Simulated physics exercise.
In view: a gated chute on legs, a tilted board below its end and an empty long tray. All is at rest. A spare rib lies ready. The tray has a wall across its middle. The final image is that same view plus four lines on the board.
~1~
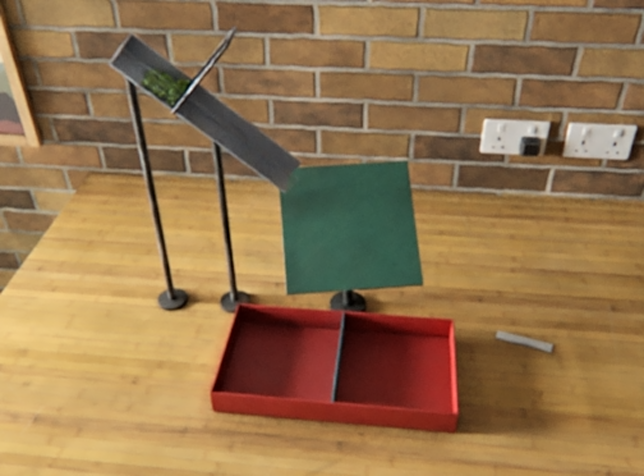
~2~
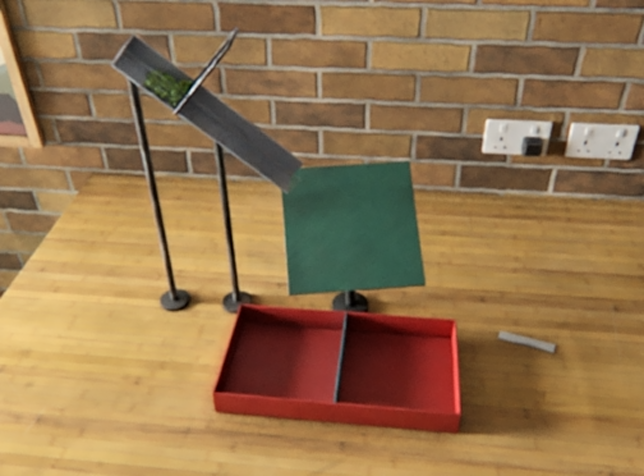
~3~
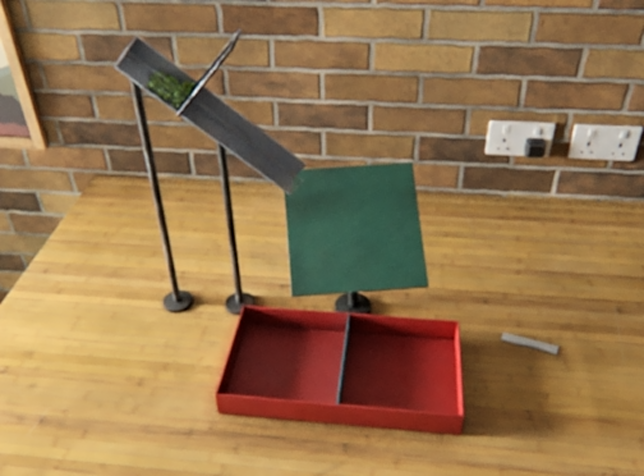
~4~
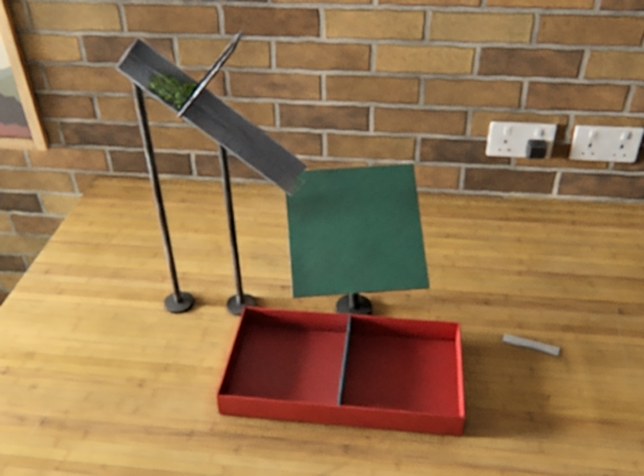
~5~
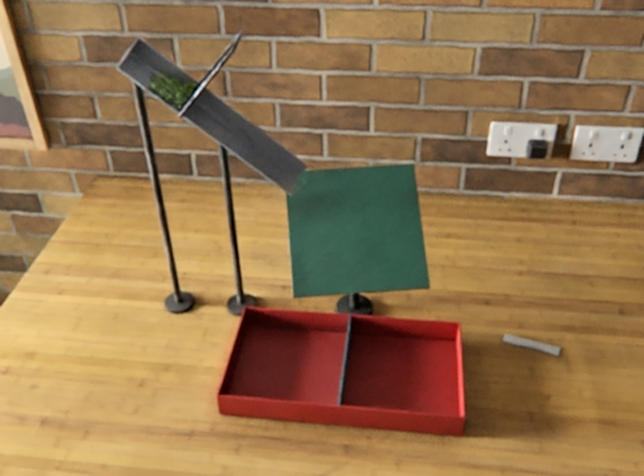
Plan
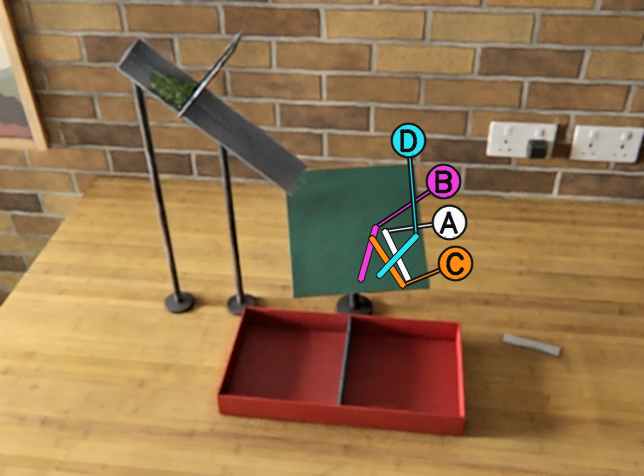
A wooden tabletop in front of a brick wall with white power sockets is seen from slightly above. A grey chute on thin black legs slopes down to the right, green bits behind its gate, above a tilted dark green board, with an empty red two-part tray in front and a small grey strip at right. Nothing on the table moves; only the view shifts very slightly, then settles.
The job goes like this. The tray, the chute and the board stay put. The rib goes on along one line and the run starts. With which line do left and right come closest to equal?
The best line is B.
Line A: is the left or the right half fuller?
More lands on the right.
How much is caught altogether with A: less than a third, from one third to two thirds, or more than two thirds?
Line A gives more than two thirds.
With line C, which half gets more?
More lands on the right.
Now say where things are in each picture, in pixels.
The first frame shows load behind the gate (169, 87), dried peas; lip of the chute (287, 184), sloping fairly steeply.
The second frame shows middle of the board (351, 226), tilted fairly steeply; middle of its low edge (358, 290); of its high edge (345, 165).
The third frame shows front corners of the tray (216, 394) and (463, 416); front end of its middle wall (337, 405); gate still shut (199, 85).
The fourth frame shows middle of the load (176, 91); lip (293, 187).
The fifth frame shows middle of the load (176, 91); lip (294, 187).
On the marked copy, line A from (384, 231) to (409, 281); line B from (375, 227) to (360, 279); line C from (372, 238) to (402, 285); line D from (416, 236) to (379, 275).
For line A, of what is caught, just a few in the left half, almost all in the right.
For line B, of what is caught, roughly half in the left half, roughly half in the right.
For line C, of what is caught, just a few in the left half, almost all in the right.
For line D, of what is caught, just a few in the left half, almost all in the right.
